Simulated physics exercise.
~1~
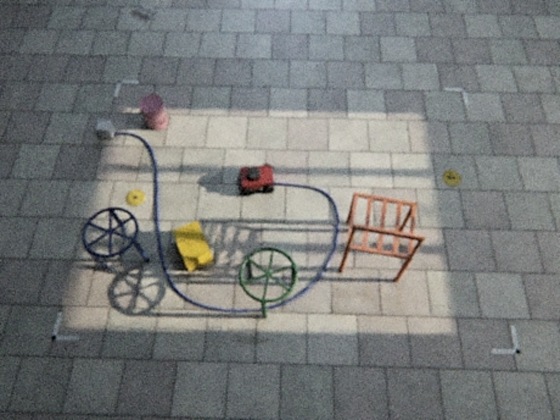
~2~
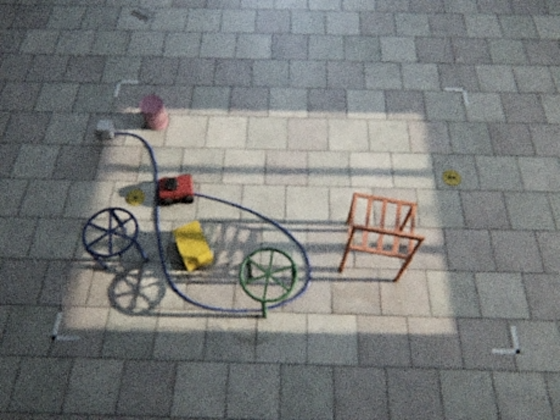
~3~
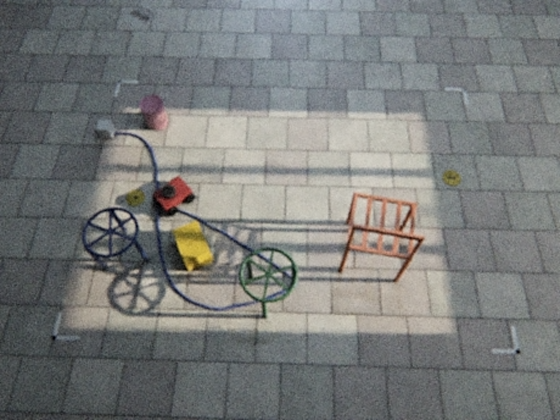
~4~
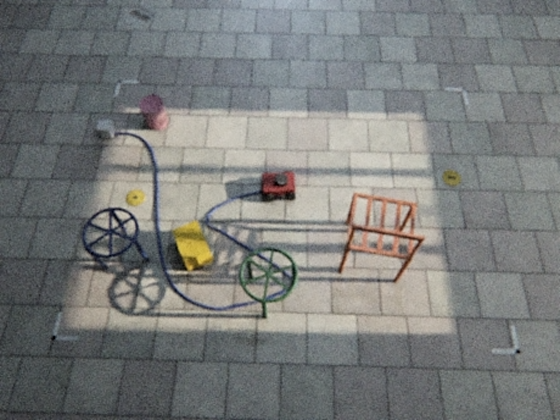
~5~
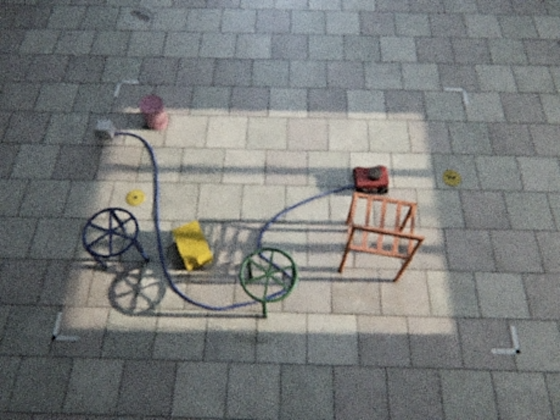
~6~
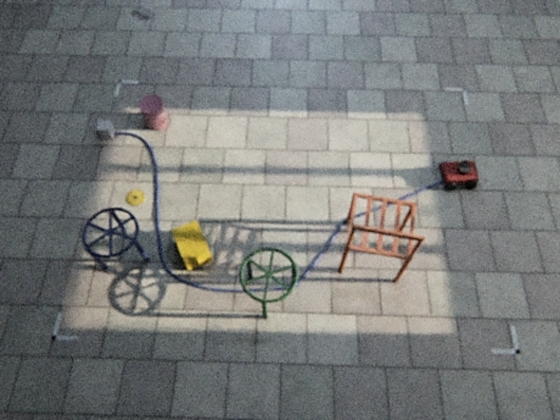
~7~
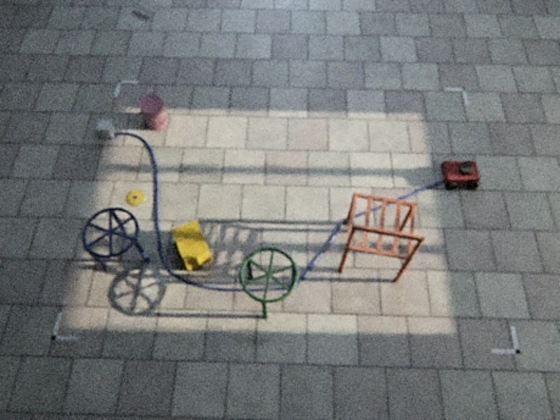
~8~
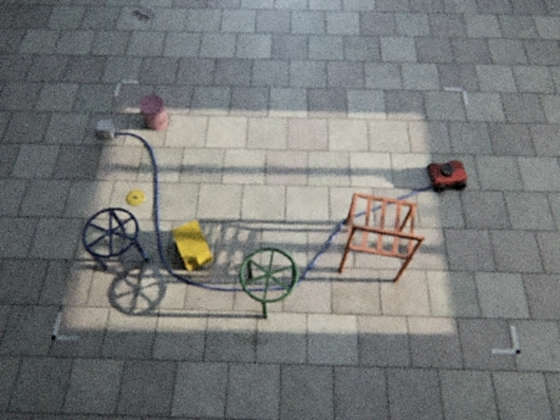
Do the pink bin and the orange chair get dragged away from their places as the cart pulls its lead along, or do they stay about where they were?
They stay about where they were. The pink bin hardly stirs and the orange chair keeps its place.
